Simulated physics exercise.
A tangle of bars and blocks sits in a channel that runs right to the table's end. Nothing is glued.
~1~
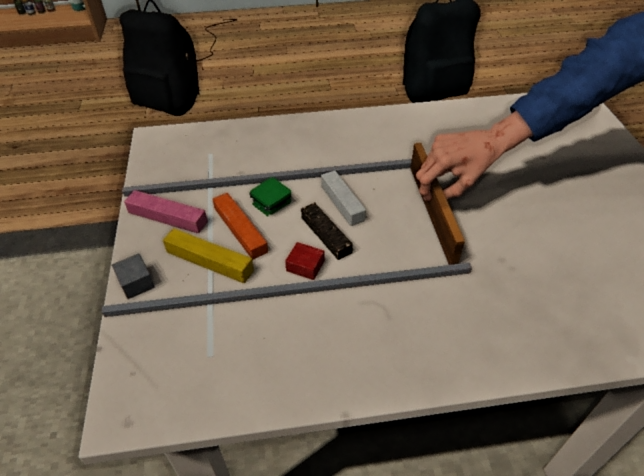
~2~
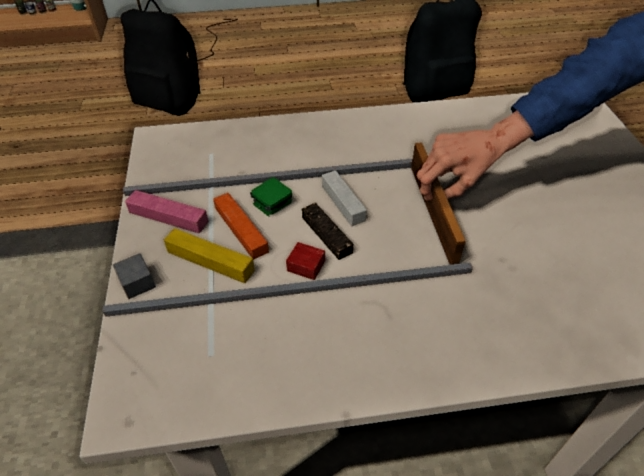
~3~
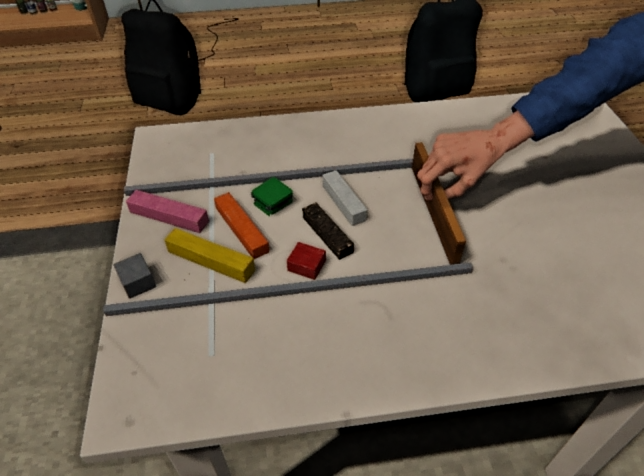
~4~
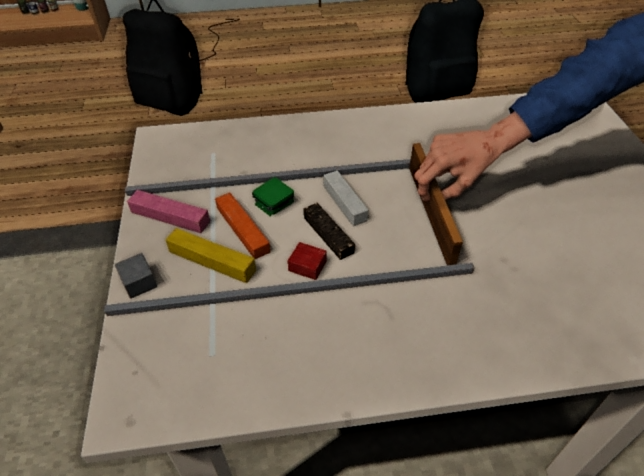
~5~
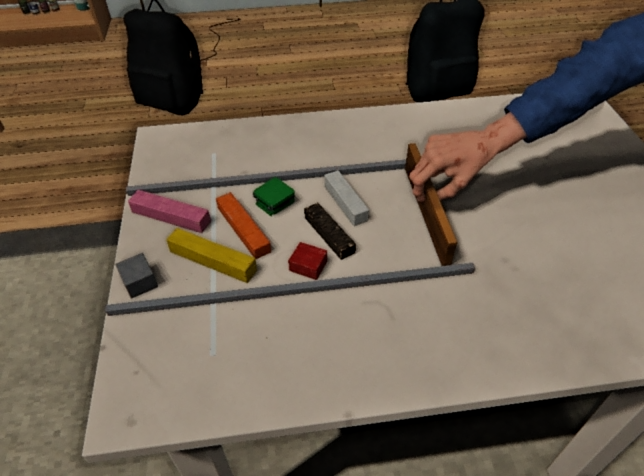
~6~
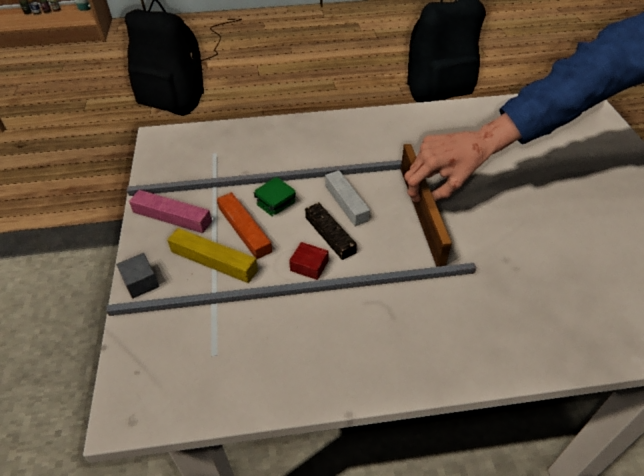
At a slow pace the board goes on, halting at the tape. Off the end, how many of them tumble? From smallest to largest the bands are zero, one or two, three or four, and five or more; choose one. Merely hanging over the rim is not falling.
The right band is zero.
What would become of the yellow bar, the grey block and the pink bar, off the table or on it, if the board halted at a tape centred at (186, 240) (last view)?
Yellow bar: Goes down; grey block: Goes down; pink bar: Goes down.
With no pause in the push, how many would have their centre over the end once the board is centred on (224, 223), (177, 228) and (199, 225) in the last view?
Middles past end - pos 1: 0, pos 2: 3, pos 3: 0.
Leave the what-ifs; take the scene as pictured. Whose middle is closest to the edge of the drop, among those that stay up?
It would be the pink bar.
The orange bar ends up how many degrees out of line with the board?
About 20 degrees.
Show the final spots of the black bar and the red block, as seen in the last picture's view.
The black bar finishes at (191, 245); the red block finishes at (198, 283).
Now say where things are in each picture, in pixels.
Grey block (133, 276); pink bar (166, 211); yellow bar (208, 255); board (434, 201); tape (210, 238), in the first frame.
Pink bar (167, 211); white bar (343, 198), in the second frame.
Yellow bar (210, 255); green case (273, 197), in the third frame.
Grey block (136, 276); board (433, 201), in the fourth frame.
Pink bar (169, 211); black bar (329, 230), in the fifth frame.
Grey block (138, 276); pink bar (170, 211); yellow bar (212, 255); board (423, 202); tape (215, 237), in the sixth frame.
A little later, none off yet; grey block at rest near (138, 276); pink bar at rest near (170, 211); yellow bar at rest near (212, 255).
Next, none off yet; grey block at rest near (138, 276); pink bar at rest near (169, 211); yellow bar at rest near (205, 256).
When it is over, the number that fall off is zero.
